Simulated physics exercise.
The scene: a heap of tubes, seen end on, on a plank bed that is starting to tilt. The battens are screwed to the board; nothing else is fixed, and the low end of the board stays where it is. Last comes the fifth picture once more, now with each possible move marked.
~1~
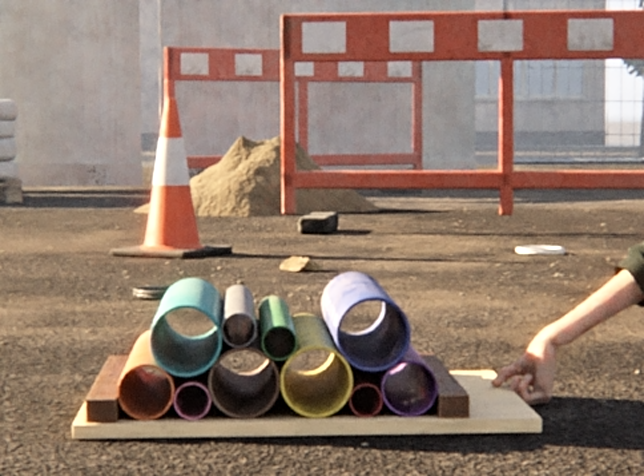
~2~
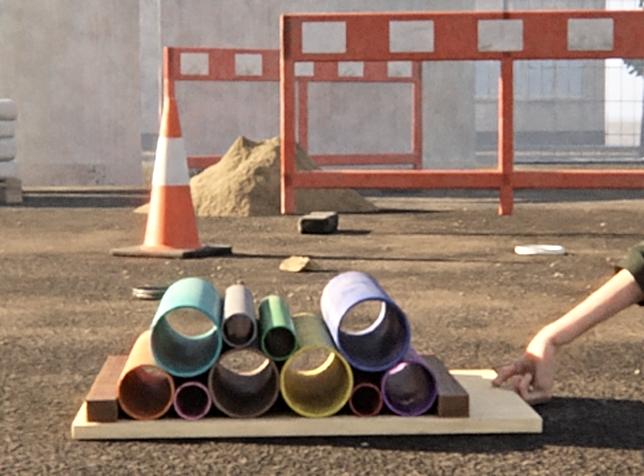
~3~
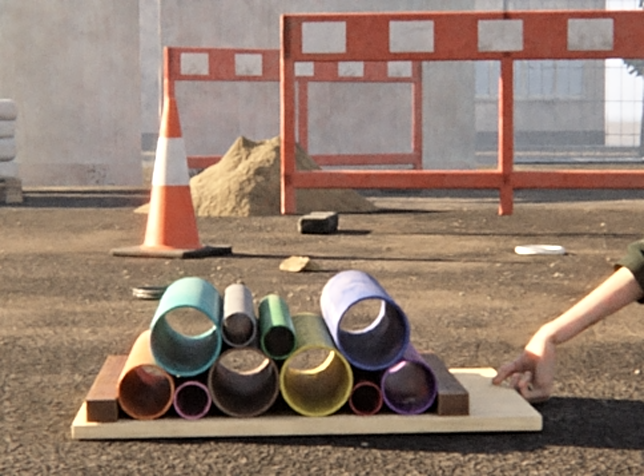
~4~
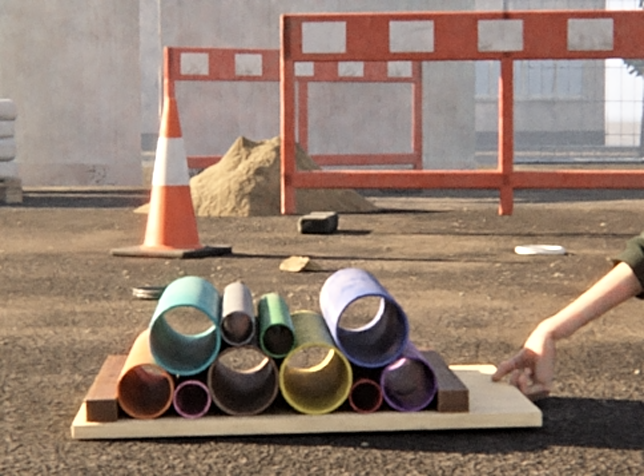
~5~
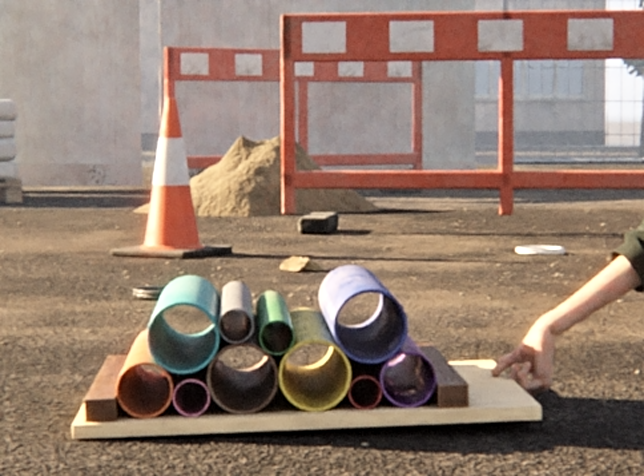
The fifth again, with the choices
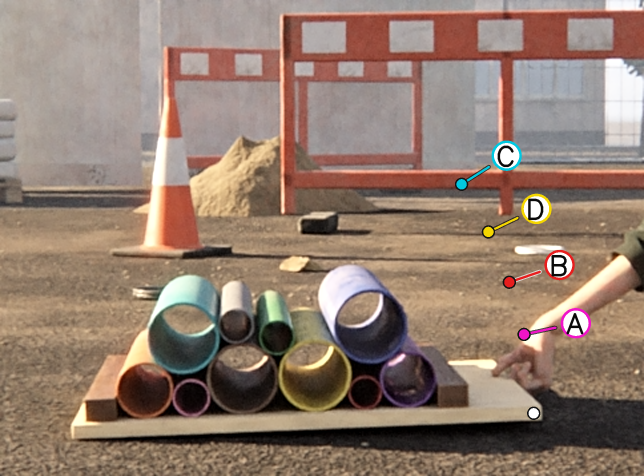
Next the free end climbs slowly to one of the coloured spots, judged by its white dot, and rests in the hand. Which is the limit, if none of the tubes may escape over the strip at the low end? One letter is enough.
The last mark within the limit is C.
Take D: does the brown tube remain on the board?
Yes.
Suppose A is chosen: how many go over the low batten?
At A the number is none.
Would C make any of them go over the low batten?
No, at C.
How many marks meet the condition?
The number is four.
On the marked copy, A at (524, 335); B at (509, 282); C at (461, 184); D at (488, 232); the white dot at (534, 414).
Following C. Soon after the start, board at 18°.
Later, board at 32°.
In the end, board at 32°, none over the low batten.
As for the rest, A none over the low batten; B none over the low batten; D none over the low batten.
